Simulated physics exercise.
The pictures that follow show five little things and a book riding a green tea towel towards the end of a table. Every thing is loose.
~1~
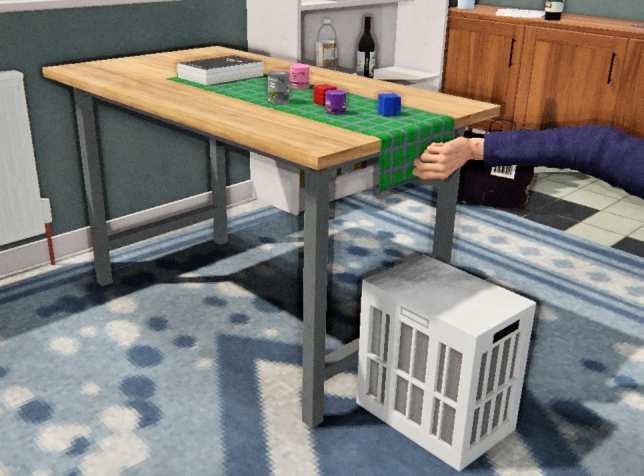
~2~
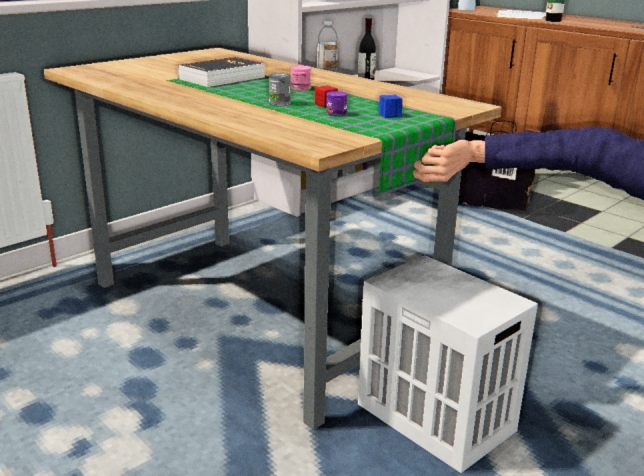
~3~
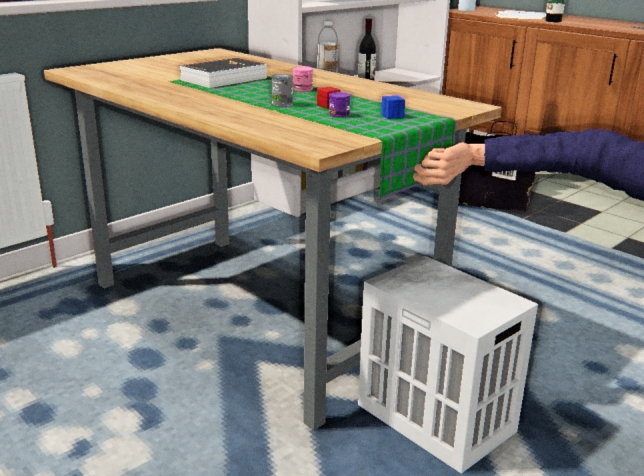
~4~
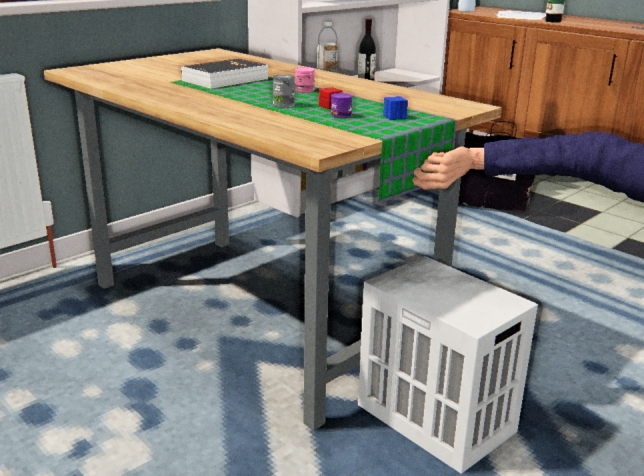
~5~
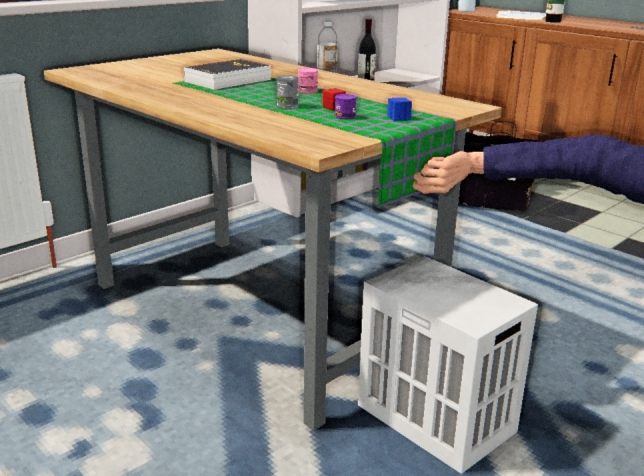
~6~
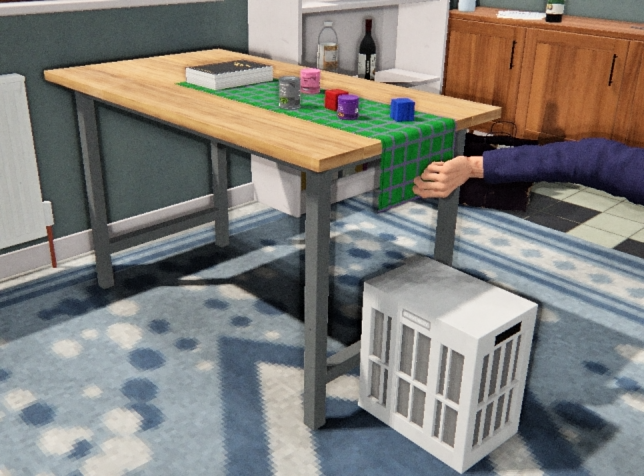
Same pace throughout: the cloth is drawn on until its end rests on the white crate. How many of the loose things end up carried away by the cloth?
Off the edge: Two.
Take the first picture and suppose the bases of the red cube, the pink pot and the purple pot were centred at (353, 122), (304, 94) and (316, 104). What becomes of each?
My call: The red cube takes a tumble; the pink pot hangs on; the purple pot hangs on.
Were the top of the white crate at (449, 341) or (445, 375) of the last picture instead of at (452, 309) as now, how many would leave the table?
Counts: 3, 4.
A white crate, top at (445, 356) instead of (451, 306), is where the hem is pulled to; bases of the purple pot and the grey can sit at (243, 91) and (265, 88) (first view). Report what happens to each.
In the end the purple pot is still on top and the grey can is still on top.
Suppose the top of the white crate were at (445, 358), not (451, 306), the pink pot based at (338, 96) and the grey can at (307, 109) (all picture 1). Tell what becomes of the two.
First the pink pot: It ends off the top. Then the grey can: It ends off the top.
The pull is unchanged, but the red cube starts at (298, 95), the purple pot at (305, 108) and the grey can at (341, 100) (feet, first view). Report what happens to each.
Short version: Red cube stays, purple pot stays, grey can stays.
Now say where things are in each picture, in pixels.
Hem (378, 194); blue cube (390, 95); purple pot (336, 92); red cube (325, 86); grey can (279, 73); pink pot (300, 66); top of the crate (451, 306), in the first frame.
Hem (378, 195); blue cube (391, 96), in the second frame.
Hem (380, 200); purple pot (340, 95), in the third frame.
Hem (378, 202); red cube (331, 89); top of the crate (452, 308), in the fourth frame.
Hem (378, 208); grey can (288, 78), in the fifth frame.
Hem (379, 212); blue cube (403, 100); purple pot (348, 97); red cube (337, 91); grey can (290, 78); pink pot (310, 70), in the sixth frame.
A little later, hem near (414, 245); blue cube gone.
Next, hem on the crate; blue cube and purple pot gone.
When it is over, hem on the crate; blue cube and purple pot gone. The count of fallen things is two.
